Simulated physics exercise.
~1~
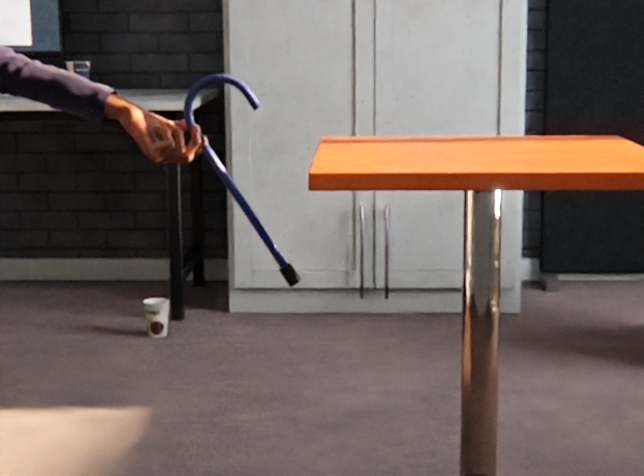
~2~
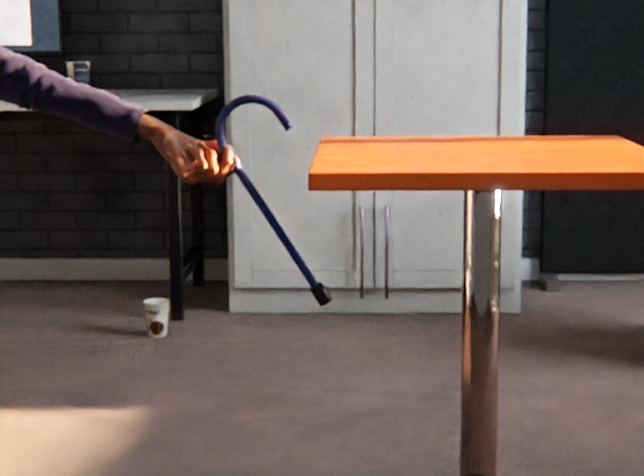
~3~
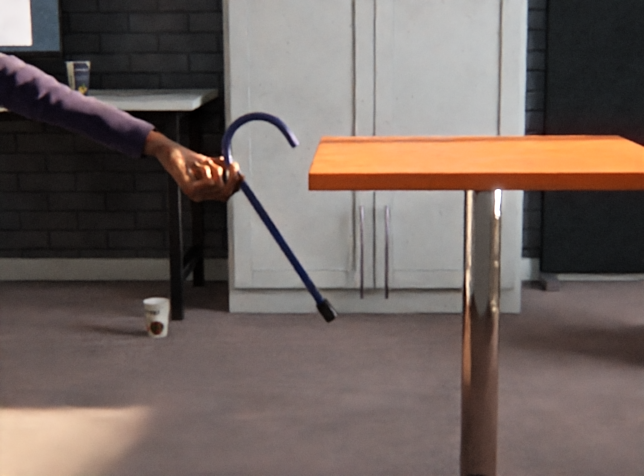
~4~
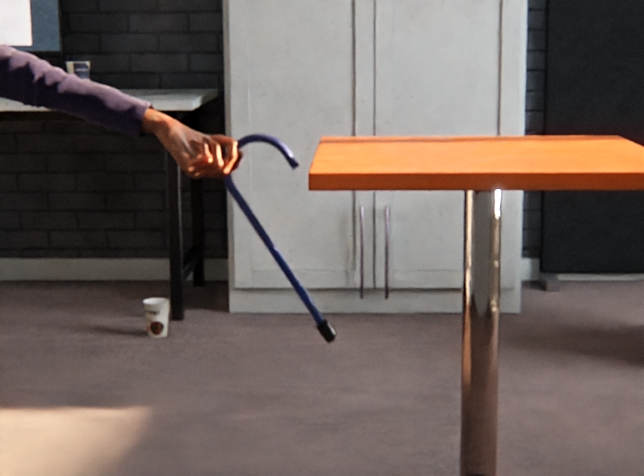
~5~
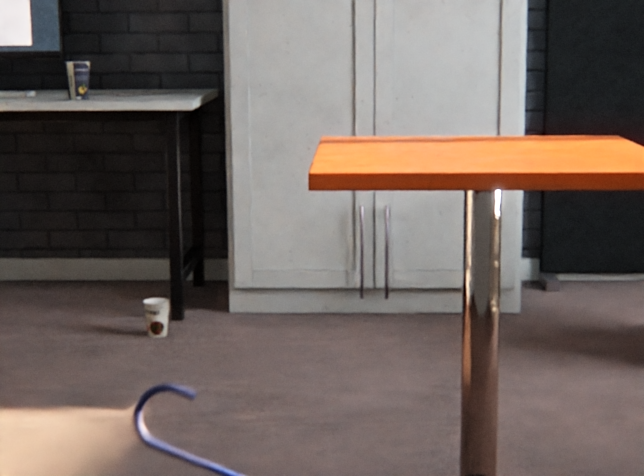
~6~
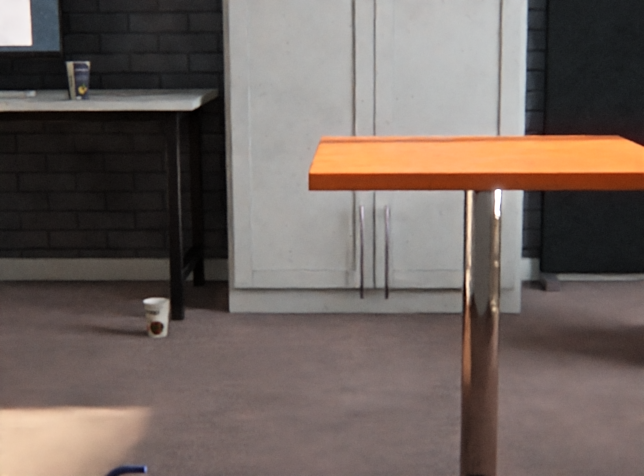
A hand lowers a blue cane beside an orange table, releases it, and it falls.
